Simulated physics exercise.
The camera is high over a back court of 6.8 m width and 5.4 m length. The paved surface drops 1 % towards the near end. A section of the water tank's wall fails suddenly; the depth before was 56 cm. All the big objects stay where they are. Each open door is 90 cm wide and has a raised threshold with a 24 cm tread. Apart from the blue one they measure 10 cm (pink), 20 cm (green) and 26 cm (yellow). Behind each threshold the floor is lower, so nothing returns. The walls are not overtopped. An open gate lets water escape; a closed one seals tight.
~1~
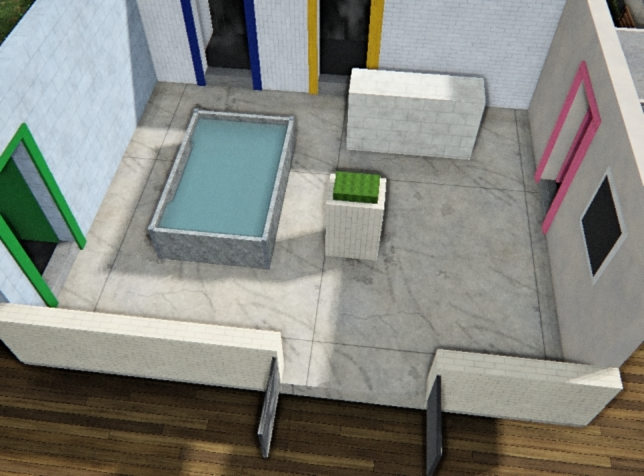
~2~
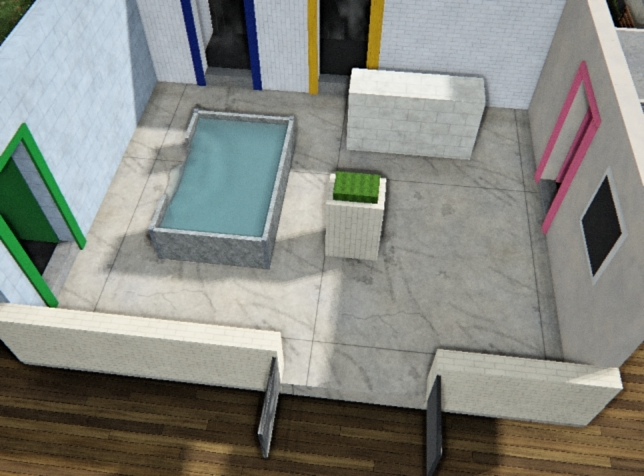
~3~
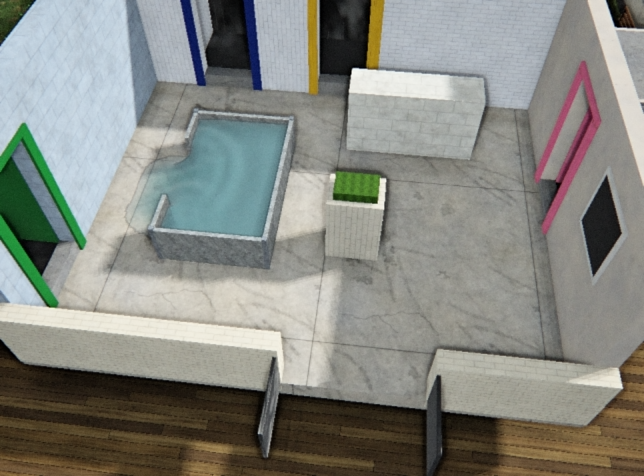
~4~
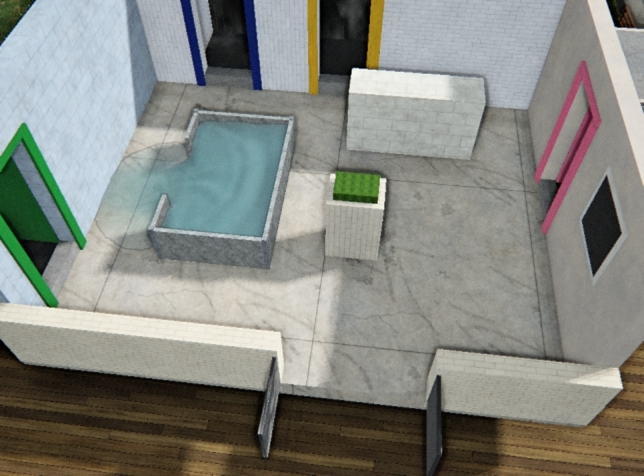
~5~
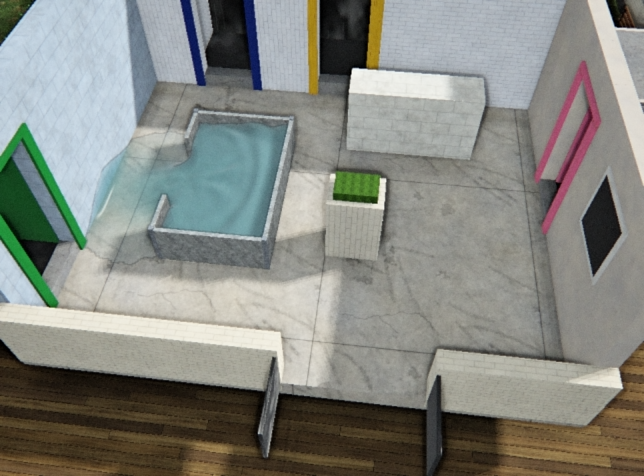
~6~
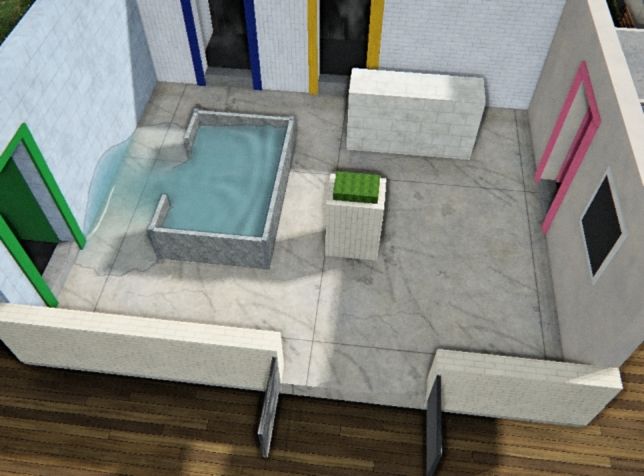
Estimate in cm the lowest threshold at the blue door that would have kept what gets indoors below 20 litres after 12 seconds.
It would have to be roughly 10 cm high.
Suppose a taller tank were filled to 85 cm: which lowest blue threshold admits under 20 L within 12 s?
Then roughly 17 cm.
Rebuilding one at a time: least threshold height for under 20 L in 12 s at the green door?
Roughly 9.0 cm at green.
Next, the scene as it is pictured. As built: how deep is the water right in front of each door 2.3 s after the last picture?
In cm: Pink 0, green 11, blue 15, yellow 3.
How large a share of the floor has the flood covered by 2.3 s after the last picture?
About 40 per cent.
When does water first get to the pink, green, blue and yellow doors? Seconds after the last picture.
Pink 5.0 s, green 0.1 s, blue 1.2 s, yellow 2.0 s.
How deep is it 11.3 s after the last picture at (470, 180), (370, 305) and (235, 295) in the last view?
Roughly 3, 6 and 4 cm, in turn.
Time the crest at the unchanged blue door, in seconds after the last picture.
At about 2.0 s.
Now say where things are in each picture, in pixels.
The first frame shows still water, 56 cm deep, in the water tank at (228, 173); the blue door at (223, 39) is dry.
In the second frame, the front is at a hidden place, 0.3 m from the gap at (183, 185); 0.3 m2 of floor is wet, 56 cm left at the back.
In the third frame, water pours out at (183, 187) and has run 0.7 m, to (132, 216); about 10 cm deep outside, 56 cm at the back.
In the fourth frame, water pours out at (183, 187) and has run 1.2 m, to (98, 212); about 7 cm deep outside, 53 cm at the back.
In the fifth frame, the front is at (86, 240), 1.3 m from the gap at (183, 187); 2.5 m2 of floor is wet, 47 cm left at the back.
In the sixth frame, the gap is at (183, 186), the front 1.5 m out at (78, 257); the back of the water tank holds 51 cm; the blue door at (223, 39), 2.7 m from the gap, is still 1.7 m from the nearest water.
Then, 0.7 s after the last picture water covers 15 % of the floor, deepest (42 cm) near (106, 195); it has not reached the blue door.
Then, 2.3 s after the last picture water covers 40 % of the floor, deepest (26 cm) near (41, 338); 15 cm at the blue door, 0 litres in over its 23 cm threshold.
Then, 11.3 s after the last picture water covers 95 % of the floor, deepest (9 cm) near (291, 327); 3 cm at the blue door, 0 litres in over its 23 cm threshold.
At the blue door as built, the water peaked near 15 cm, 2.1 s after the last picture.
Run again over the same 12 s with other heights there, 30 litres in over 8.5 cm, 10 litres over 11.5 cm. The limit of 20 litres is kept from about 10 cm up.
